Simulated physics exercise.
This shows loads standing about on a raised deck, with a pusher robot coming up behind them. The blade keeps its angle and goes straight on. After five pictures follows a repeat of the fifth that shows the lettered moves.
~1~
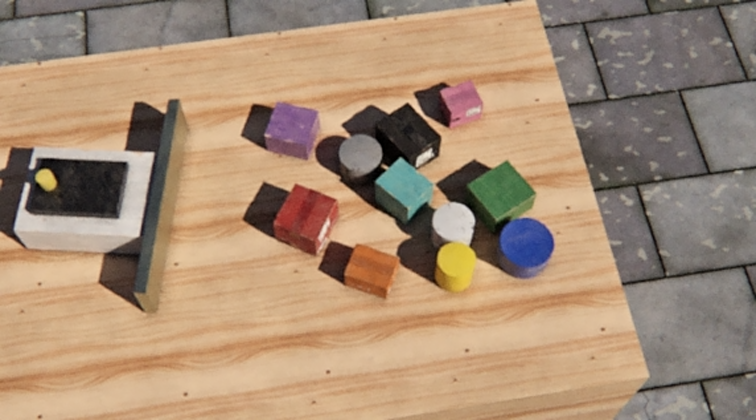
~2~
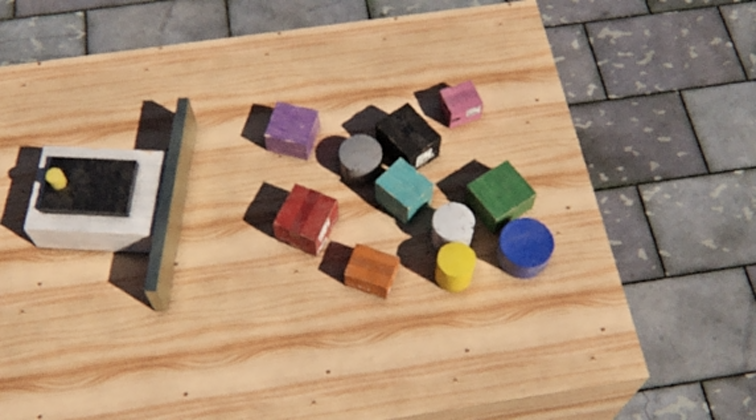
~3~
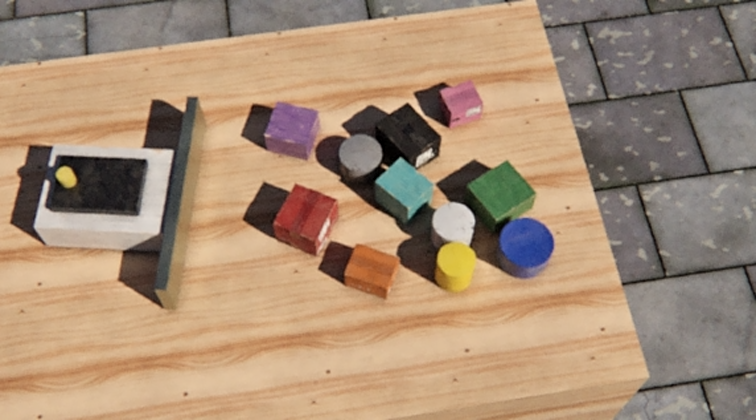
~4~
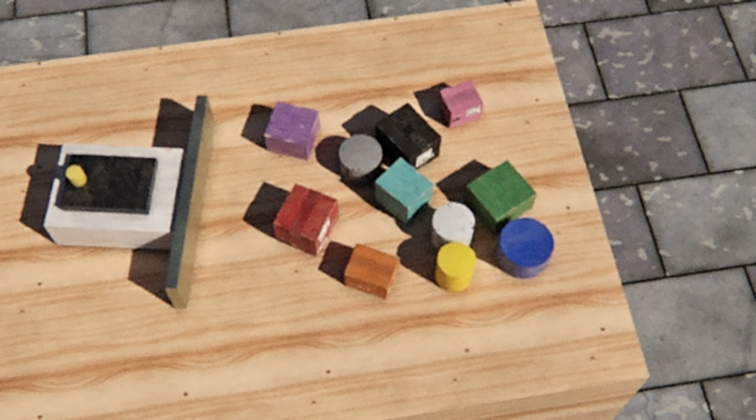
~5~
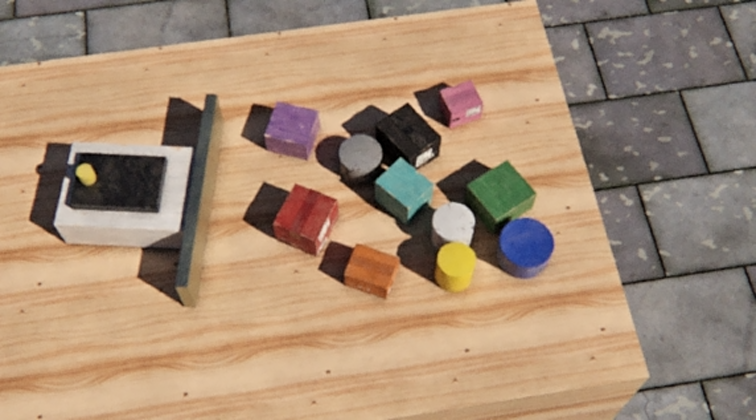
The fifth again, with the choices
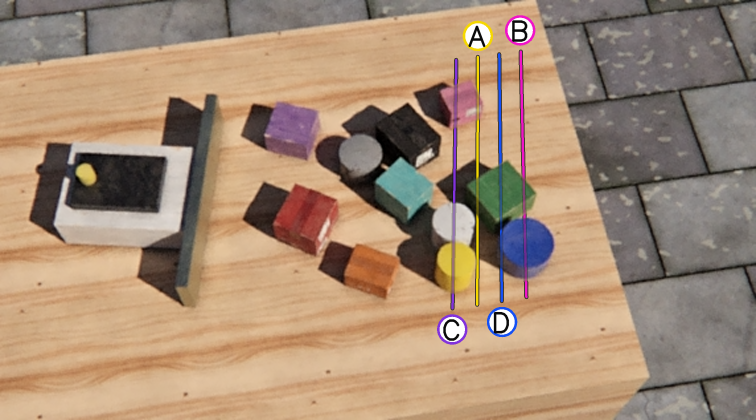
A white and black robot with a wide dark blade on its front crept a short way right across a wooden deck, while the colourful blocks and cylinders ahead of it stayed still, untouched.
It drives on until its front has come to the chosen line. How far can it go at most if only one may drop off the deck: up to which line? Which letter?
Up to line D.
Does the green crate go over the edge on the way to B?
Yes.
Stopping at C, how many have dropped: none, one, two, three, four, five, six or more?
By then, none.
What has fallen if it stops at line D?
The green crate goes over.
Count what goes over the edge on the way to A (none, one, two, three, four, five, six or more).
By then, none.
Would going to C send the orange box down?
No.
On the marked copy, A at (478, 172); B at (523, 166); C at (455, 175); D at (501, 169).
Following D. Soon after the start, robot (237, 167); purple crate (343, 127); grey canister (370, 164).
Later, robot (348, 152); blue pail (531, 251); green crate (512, 198).
In the end, robot (432, 140); green crate over the edge; pink parcel (562, 102); one fallen.
As for the rest, A is within the limit but short; B drops three; C is within the limit but short.
